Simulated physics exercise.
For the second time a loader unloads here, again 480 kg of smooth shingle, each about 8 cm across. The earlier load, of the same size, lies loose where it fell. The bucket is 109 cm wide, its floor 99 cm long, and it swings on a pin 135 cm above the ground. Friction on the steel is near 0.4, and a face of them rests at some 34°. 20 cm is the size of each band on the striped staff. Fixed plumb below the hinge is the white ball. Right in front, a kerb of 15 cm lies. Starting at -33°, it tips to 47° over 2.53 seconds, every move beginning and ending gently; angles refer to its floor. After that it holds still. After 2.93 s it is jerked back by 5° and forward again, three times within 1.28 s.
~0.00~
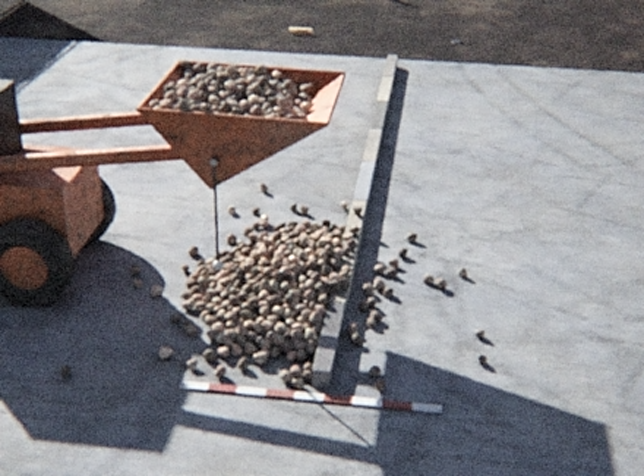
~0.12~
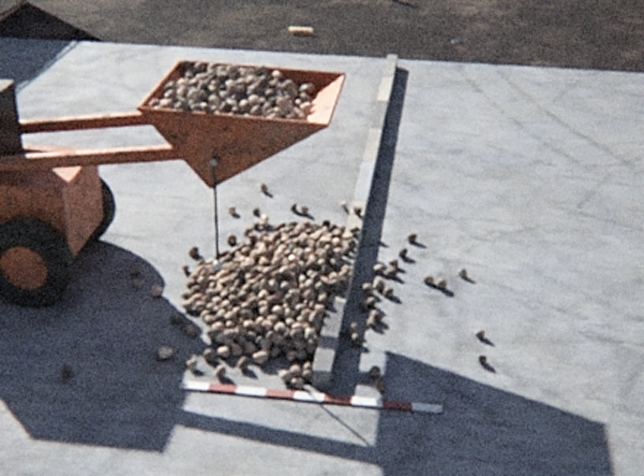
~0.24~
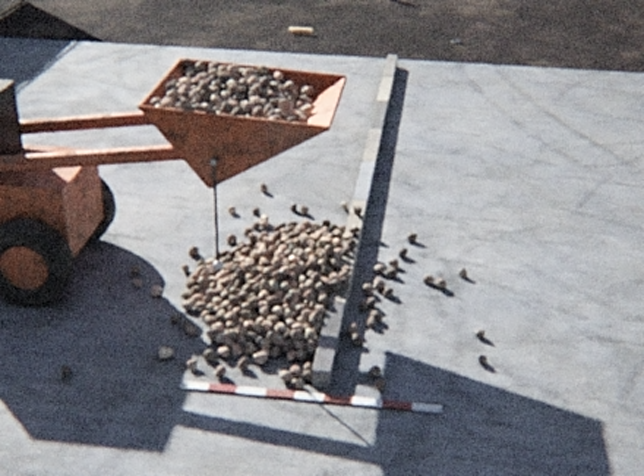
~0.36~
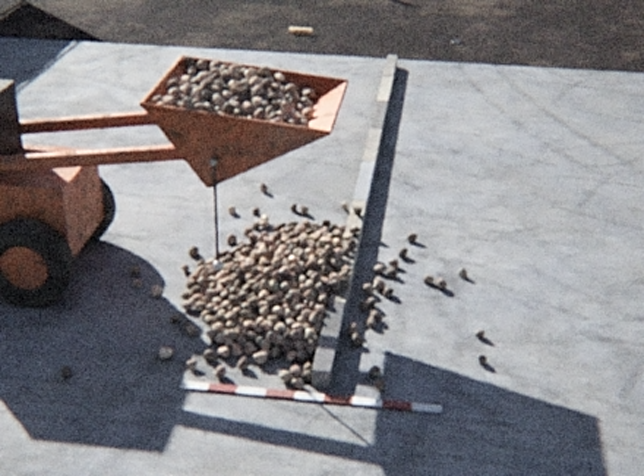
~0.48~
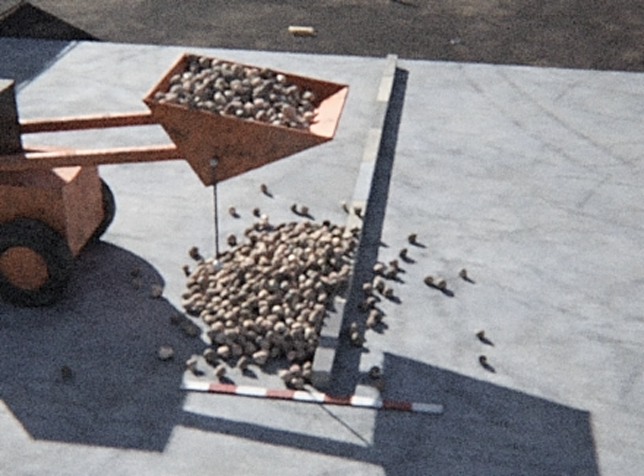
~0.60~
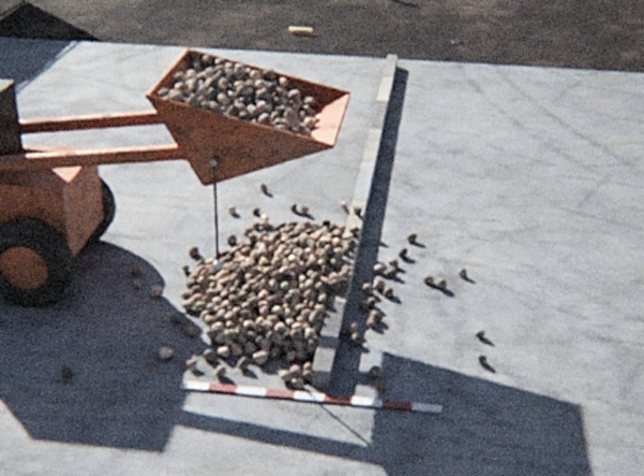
Orange loader bucket full of rounded stones tilting slightly down to the right above a loose stone pile beside a low kerb.
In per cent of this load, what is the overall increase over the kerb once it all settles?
75 out of 100, about.
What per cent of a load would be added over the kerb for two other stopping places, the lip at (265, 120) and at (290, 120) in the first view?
20 %, then 40 %.
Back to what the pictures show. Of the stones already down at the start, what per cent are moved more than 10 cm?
I'd say roughly 5 per cent of them.
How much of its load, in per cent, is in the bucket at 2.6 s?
It holds some 0 percent.
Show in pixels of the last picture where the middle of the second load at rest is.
Around (385, 286) in the last picture.
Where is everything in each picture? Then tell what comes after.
In the first frame, the bucket is at -33°, its lip at (327, 125); the top of the load is at (233, 80). The earlier load is highest near (294, 261), 26 cm above ground level, 96 % on this side of the kerb, 4 % over the kerb.
In the second frame, the bucket is at -32°, its lip at (328, 126); the top of the load is at (228, 80); the stones move at 0.0 m/s on average.
In the third frame, the bucket is at -31°, its lip at (329, 129); the top of the load is at (222, 78); the stones move at 0.1 m/s on average.
In the fourth frame, lip at (330, 133), floor tilted -29°, highest stones at (206, 78); the stones move at 0.1 m/s on average.
In the fifth frame, lip at (332, 139), floor tilted -25°, highest stones at (207, 76); the stones move at 0.1 m/s on average.
In the sixth frame, lip at (333, 147), floor tilted -22°, highest stones at (207, 71); the stones move at 0.2 m/s on average.
After 1.9 s the floor is at 35°; in per cent of one load, 71 in the bucket, 118 on this side of the kerb, 11 over the kerb; the foremost stones are at (437, 284).
After 2.6 s the floor is at 47°; in per cent of one load, 0 in the bucket, 131 on this side of the kerb, 69 over the kerb; the foremost stones are at (497, 330).
After 4.7 s the floor is at 47°; in per cent of one load, 0 in the bucket, 121 on this side of the kerb, 79 over the kerb; the foremost stones are at (552, 330).
After 7.4 s the floor is at 47°; in per cent of one load, 0 in the bucket, 121 on this side of the kerb, 79 over the kerb; the foremost stones are at (552, 330). Net gain over the kerb, 75.
